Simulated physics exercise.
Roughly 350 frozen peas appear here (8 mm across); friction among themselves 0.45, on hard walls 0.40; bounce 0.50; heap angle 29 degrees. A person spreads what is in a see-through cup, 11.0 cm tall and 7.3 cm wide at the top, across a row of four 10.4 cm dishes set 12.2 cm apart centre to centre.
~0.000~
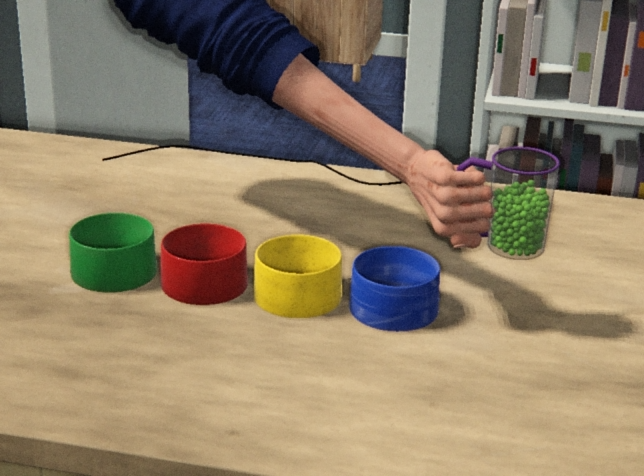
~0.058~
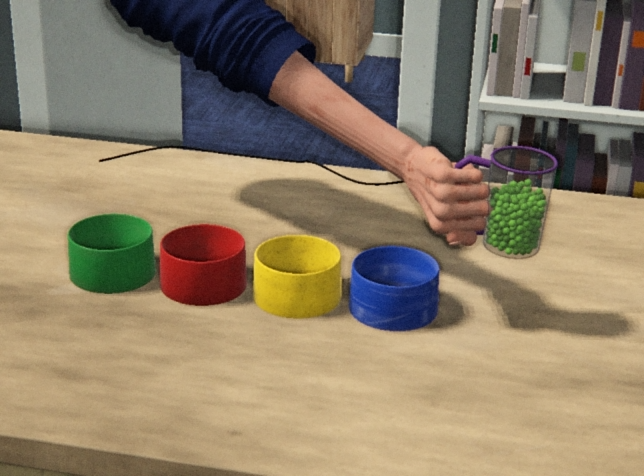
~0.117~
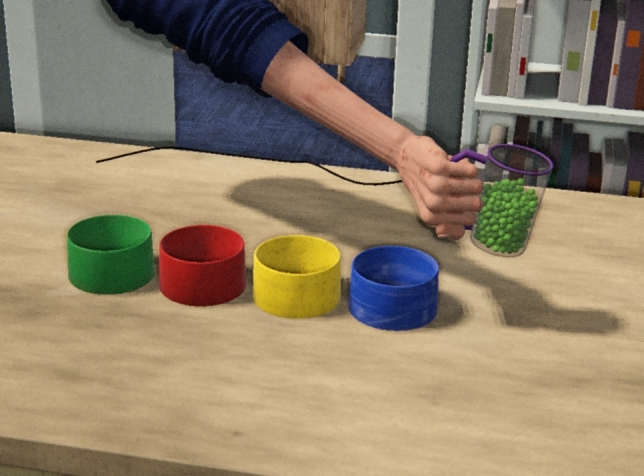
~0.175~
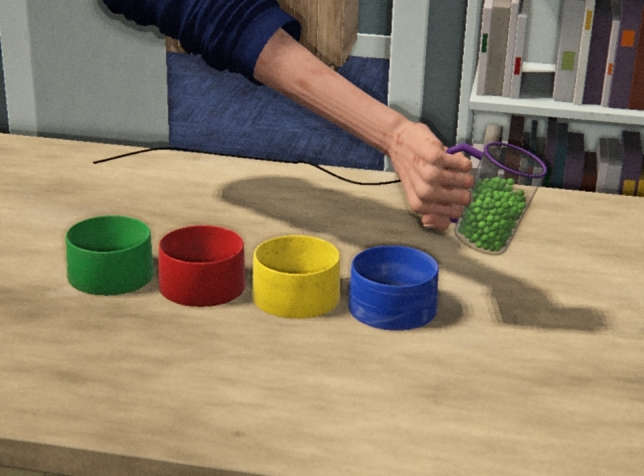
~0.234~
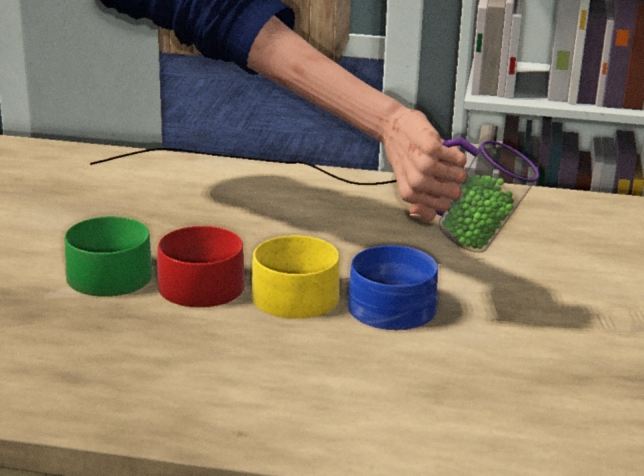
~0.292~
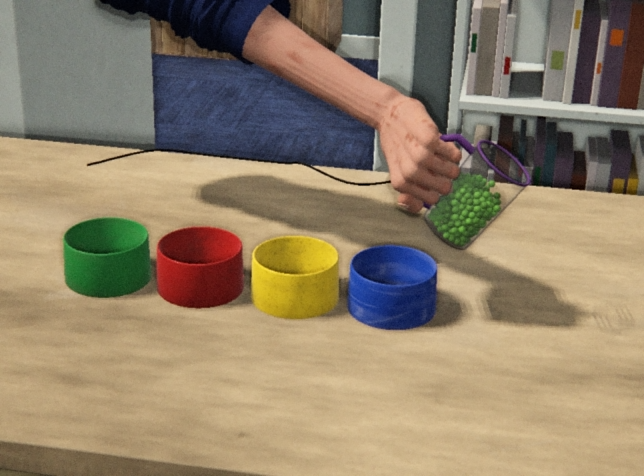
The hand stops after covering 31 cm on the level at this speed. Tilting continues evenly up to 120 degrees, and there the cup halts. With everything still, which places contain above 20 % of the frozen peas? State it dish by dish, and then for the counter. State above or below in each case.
Outcome: Red: Its share will not go past a fifth; blue: Its share will go past a fifth; green: Its share will not go past a fifth; yellow: Its share will not go past a fifth; counter: Its share will not go past a fifth.
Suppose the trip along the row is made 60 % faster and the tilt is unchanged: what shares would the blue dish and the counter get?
In that case blue 0, counter 0.
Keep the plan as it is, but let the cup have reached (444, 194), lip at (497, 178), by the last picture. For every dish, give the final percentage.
Kept per dish: Red = 0, blue = 0, green = 0, yellow = 100.
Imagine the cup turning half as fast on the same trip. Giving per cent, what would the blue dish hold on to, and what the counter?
In that case you'd see blue at 0 and the counter at 0.
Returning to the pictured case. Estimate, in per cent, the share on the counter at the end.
10 %.
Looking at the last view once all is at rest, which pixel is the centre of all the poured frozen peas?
Somewhere near (387, 294) in the last picture.
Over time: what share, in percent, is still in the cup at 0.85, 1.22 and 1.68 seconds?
Close to 95, 10 and 0 per cent respectively.
After 0.85 s, tilt 112 degrees; cup holds 95 %, blue 5 %.
Then, at 1.22 s, tilt 120 degrees; cup holds 10 %, blue 85 %.
After 1.68 s, tilt 120 degrees; cup holds 0 %, blue 90 %.
By 2.1 s all is still; red 0 %, blue 90 %, green 0 %, yellow 0 %, counter 10 %.
